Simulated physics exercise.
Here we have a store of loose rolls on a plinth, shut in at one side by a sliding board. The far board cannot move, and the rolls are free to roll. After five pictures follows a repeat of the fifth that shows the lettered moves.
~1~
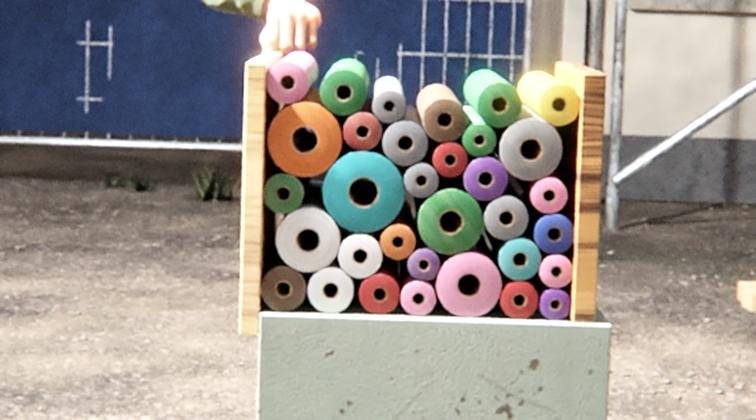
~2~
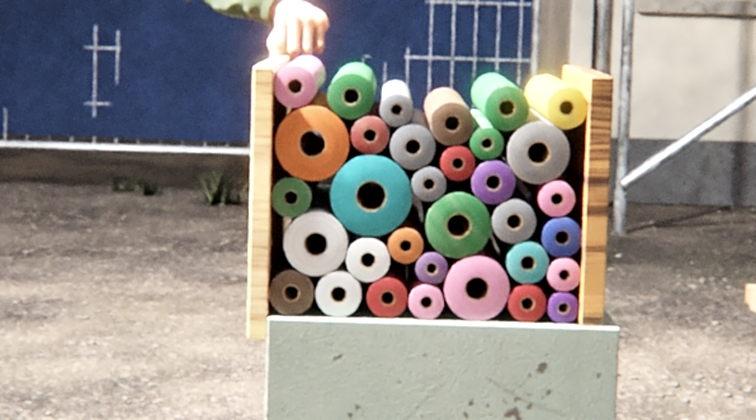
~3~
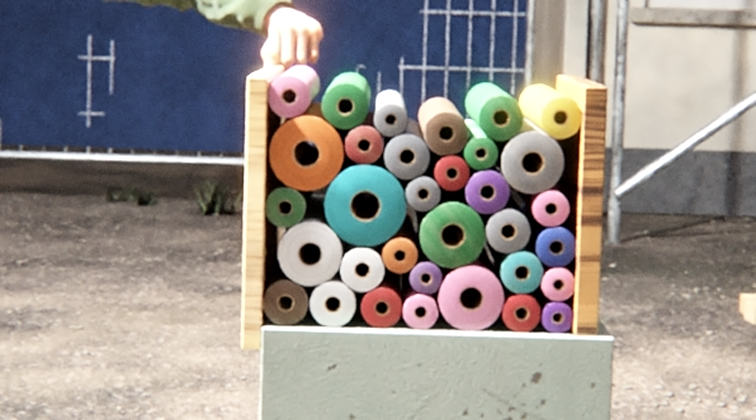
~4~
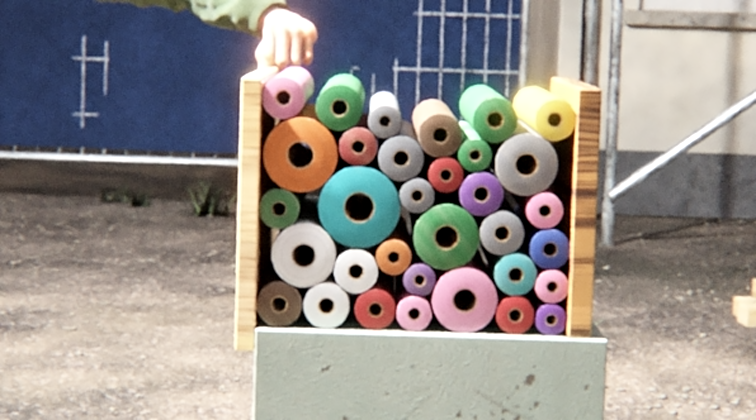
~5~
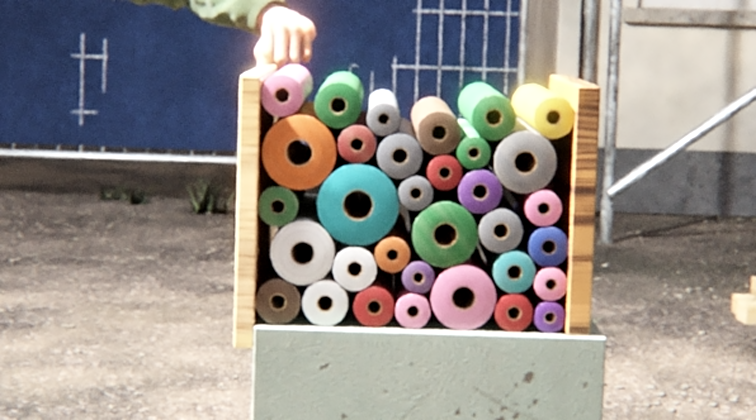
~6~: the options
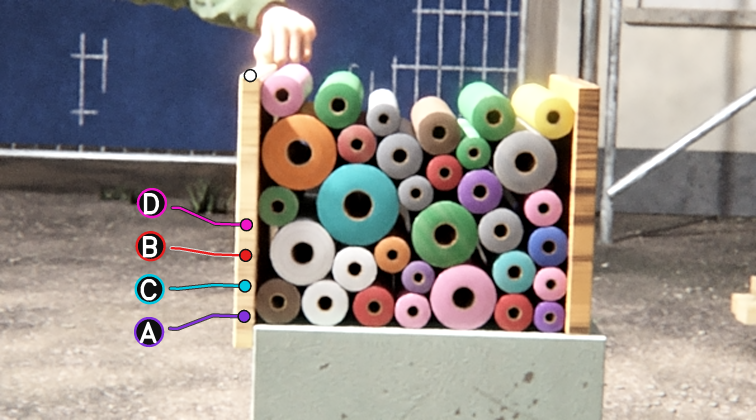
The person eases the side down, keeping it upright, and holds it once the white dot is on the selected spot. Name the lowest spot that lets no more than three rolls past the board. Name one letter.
The lowest mark that will do is D.
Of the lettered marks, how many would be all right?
One of the four.
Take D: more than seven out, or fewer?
It loses fewer than seven.
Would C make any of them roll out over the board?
Yes.
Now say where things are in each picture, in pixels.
In the first picture, a brown roll (445, 120); side board (264, 181); a brown roll (284, 289).
In the second picture, a brown roll (292, 293); a red roll (527, 304).
In the third picture, an orange roll (400, 255); a blue roll (557, 247).
In the fourth picture, a grey roll (417, 196); a red roll (358, 147).
In the fifth picture, a brown roll (439, 132); side board (258, 194); a brown roll (278, 302).
On the marked copy, A at (244, 316); B at (245, 256); C at (245, 286); D at (246, 225); the white dot at (250, 76).
Taking D. A third of the way, top of the board (259, 143).
Two thirds of the way, top of the board (257, 220).
When it is over, top of the board (257, 224), one out over the board.
As for the rest, A more than three out over the board; B more than three out over the board; C more than three out over the board.
